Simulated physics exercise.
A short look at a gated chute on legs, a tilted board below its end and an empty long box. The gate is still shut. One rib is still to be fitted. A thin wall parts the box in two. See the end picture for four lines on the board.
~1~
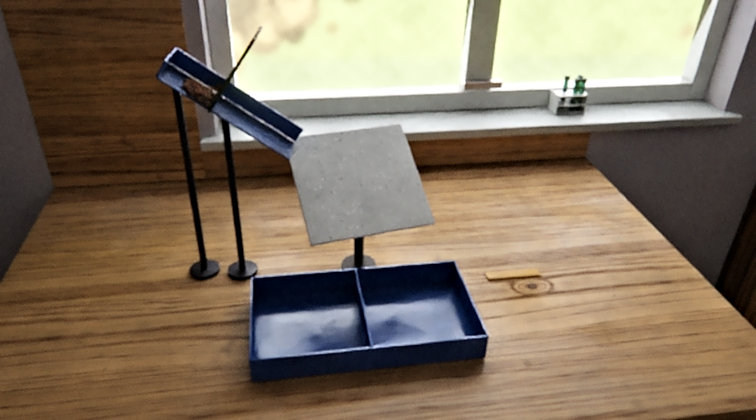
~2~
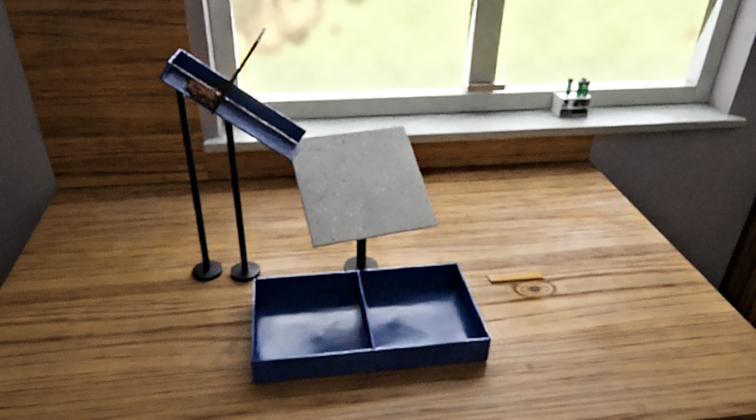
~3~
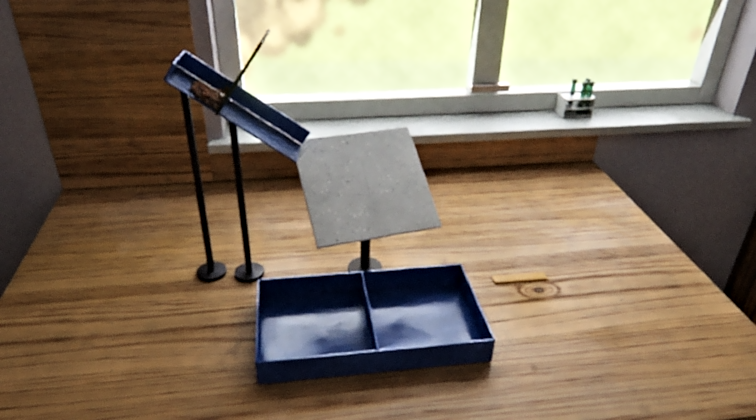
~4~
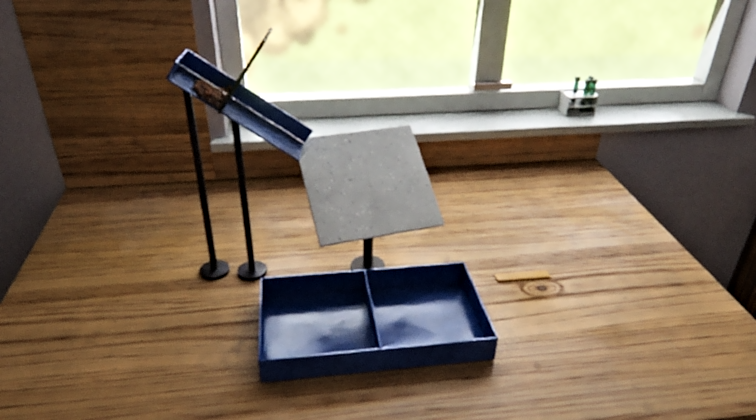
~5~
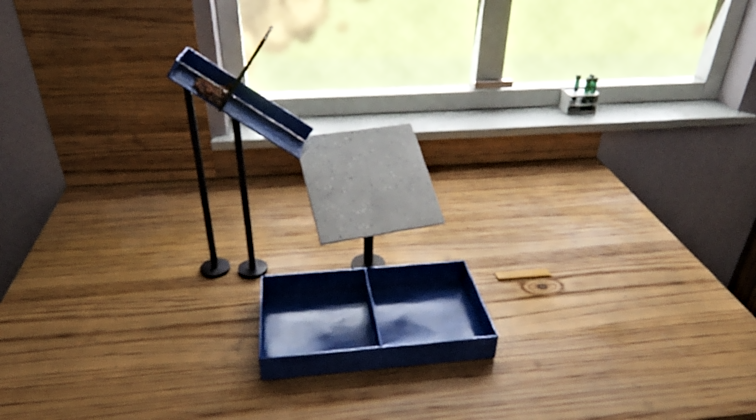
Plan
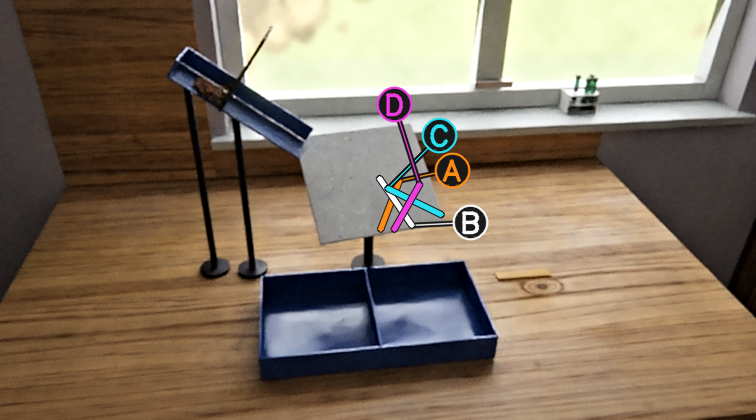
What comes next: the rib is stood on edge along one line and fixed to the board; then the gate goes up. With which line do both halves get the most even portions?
Line A.
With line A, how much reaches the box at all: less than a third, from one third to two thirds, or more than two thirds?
More than two thirds.
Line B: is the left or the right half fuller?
The right half.
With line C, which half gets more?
The right half.
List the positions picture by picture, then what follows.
The first frame shows load behind the gate at (202, 93), cereal balls; lip of the chute at (292, 151), sloping gently.
The second frame shows middle of the board at (362, 182), tilted fairly steeply; middle of its low edge at (378, 235); of its high edge at (347, 132).
The third frame shows front corners of the box at (256, 362) and (494, 339); front end of its middle wall at (379, 350).
The fourth frame shows middle of the load at (213, 95); lip at (301, 153).
The fifth frame shows middle of the load at (213, 93); lip at (302, 151).
On the marked copy, line A from (399, 180) to (380, 229); line B from (379, 178) to (411, 225); line C from (387, 188) to (441, 214); line D from (419, 184) to (394, 229).
For line A, of what is caught, about half in the left half, about half in the right.
For line B, of what is caught, a stray few in the left half, nearly all in the right.
For line C, of what is caught, a stray few in the left half, nearly all in the right.
For line D, of what is caught, a small part in the left half, nearly all in the right.
